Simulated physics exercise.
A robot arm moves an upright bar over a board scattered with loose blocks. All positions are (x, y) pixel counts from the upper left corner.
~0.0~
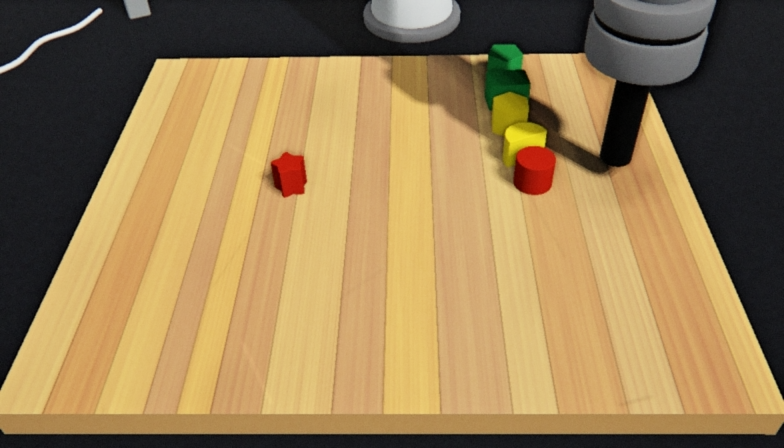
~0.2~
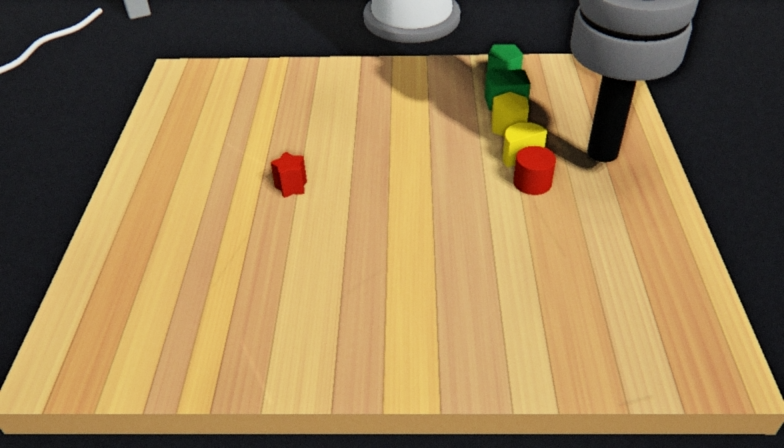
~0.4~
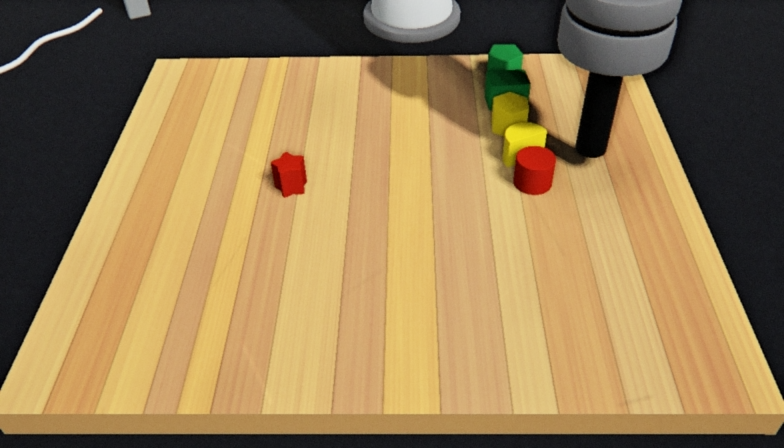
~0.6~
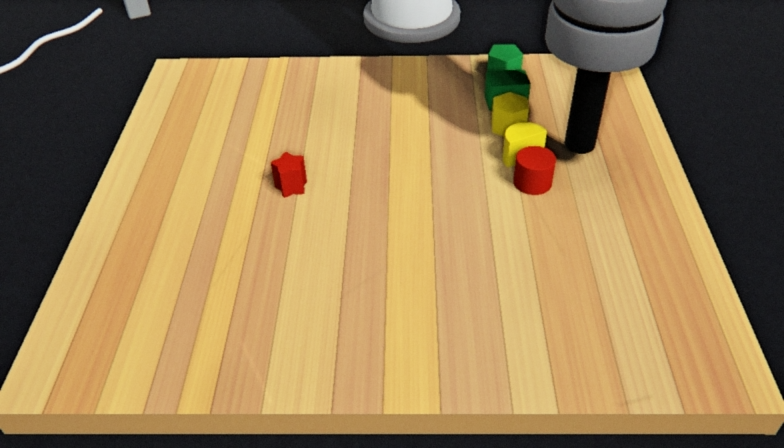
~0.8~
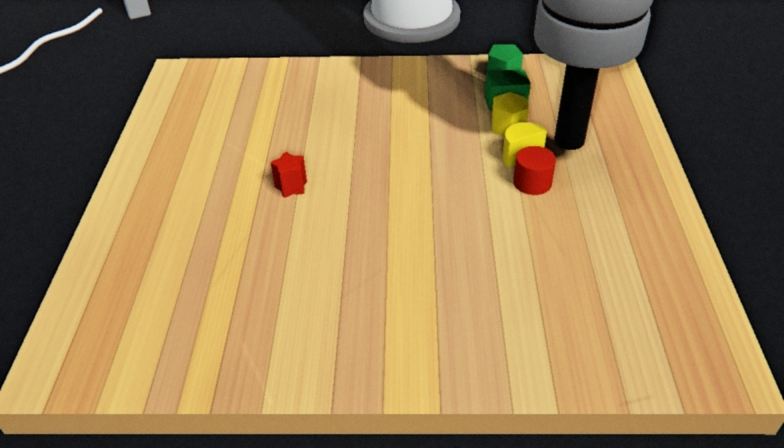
Robot arm sliding an upright black bar slightly left toward a row of still, colourful blocks on a striped wooden board.
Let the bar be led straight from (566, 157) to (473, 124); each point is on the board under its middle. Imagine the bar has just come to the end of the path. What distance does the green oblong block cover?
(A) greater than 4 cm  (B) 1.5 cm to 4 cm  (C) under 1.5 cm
C (under 1.5 cm)
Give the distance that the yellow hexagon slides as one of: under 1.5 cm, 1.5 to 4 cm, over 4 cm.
Over 4 cm.
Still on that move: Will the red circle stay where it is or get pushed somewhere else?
It keeps its spot.
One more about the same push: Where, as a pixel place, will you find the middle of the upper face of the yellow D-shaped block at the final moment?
At (491, 127).
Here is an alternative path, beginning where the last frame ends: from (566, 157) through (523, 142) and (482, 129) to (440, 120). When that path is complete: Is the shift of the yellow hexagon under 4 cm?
No.
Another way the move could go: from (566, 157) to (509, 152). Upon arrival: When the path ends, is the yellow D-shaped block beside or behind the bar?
It seems not.
What follows on the original path. One third of the way, bar at (535, 130); yellow D-shaped block at (503, 130), turned 35° anticlockwise.
Two thirds of the way, bar at (504, 119); green oblong block at (507, 75); yellow hexagon at (492, 92), turned 25° clockwise; yellow D-shaped block at (492, 127), turned 85° anticlockwise.
At the end, bar at (474, 110); green oblong block at (505, 72), turned 35° clockwise; yellow hexagon at (475, 81), turned 65° clockwise; yellow D-shaped block at (491, 127), turned 100° anticlockwise; red circle in place.
